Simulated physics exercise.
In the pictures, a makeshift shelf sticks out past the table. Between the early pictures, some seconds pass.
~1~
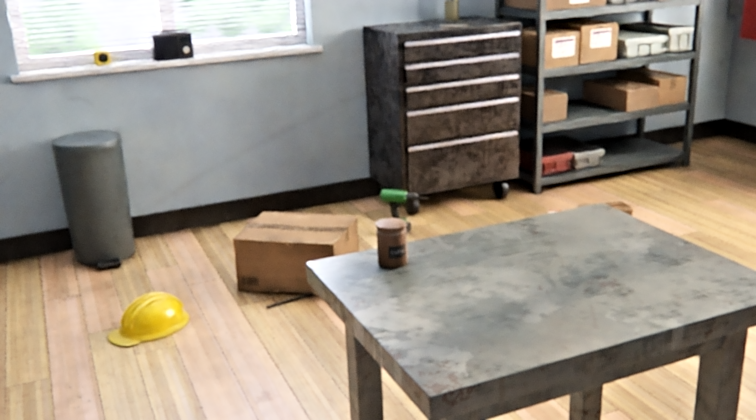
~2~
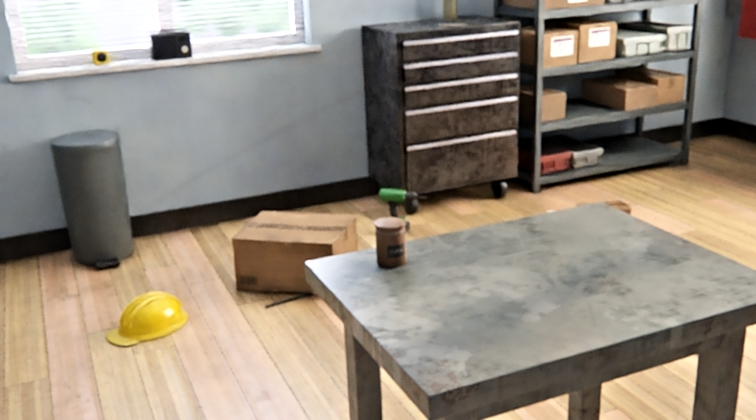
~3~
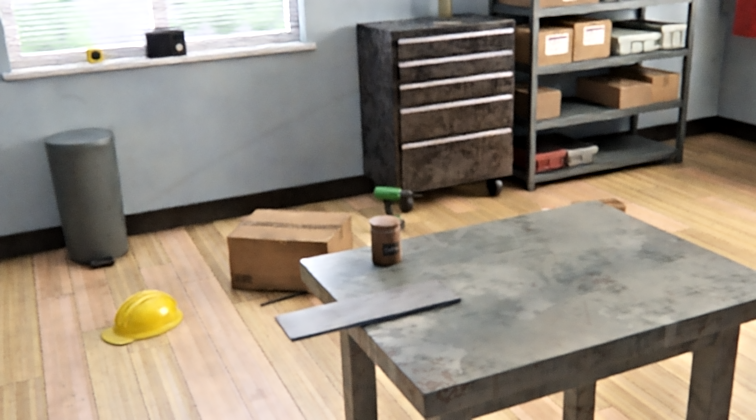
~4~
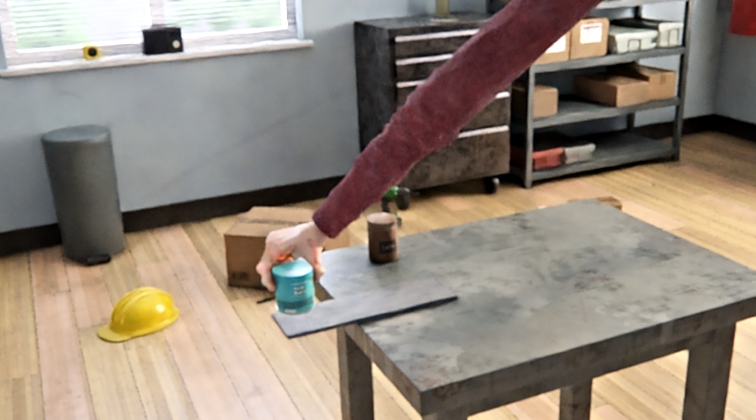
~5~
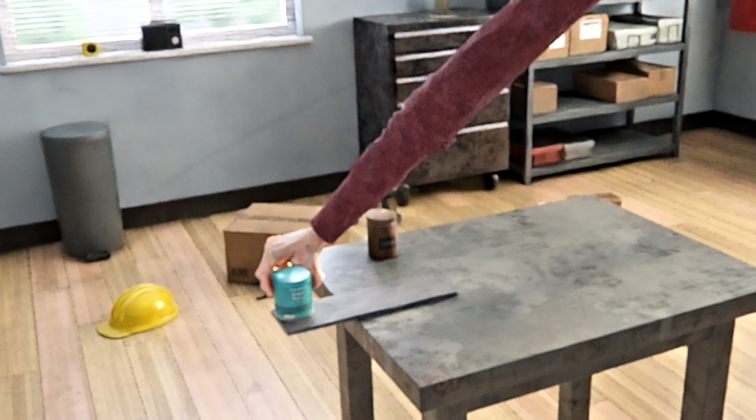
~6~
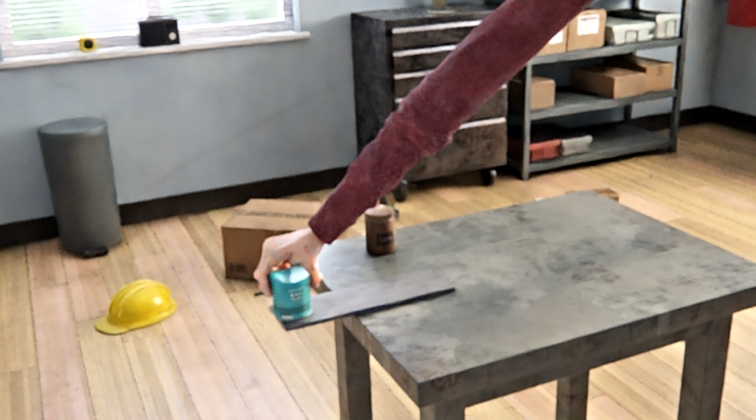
We see a workshop table with a brown tin on it, then a grey board lying across its left edge; a hand in a maroon sleeve holds a turquoise tin above the board's overhanging left end and lowers it slightly onto it.
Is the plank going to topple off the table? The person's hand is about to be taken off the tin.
My bet is it will keel over.
Then, 0.40 s after the last picture, turquoise tin now down on the floor or falling; grey board tipped 73° from how it was.
Then, 0.60 s after the last picture, grey board now down on the floor or falling.
Then, 0.70 s after the last picture, things are still on the move.
By the end, down on the floor or falling, grey board and turquoise tin; brown jar in place. The board comes down.
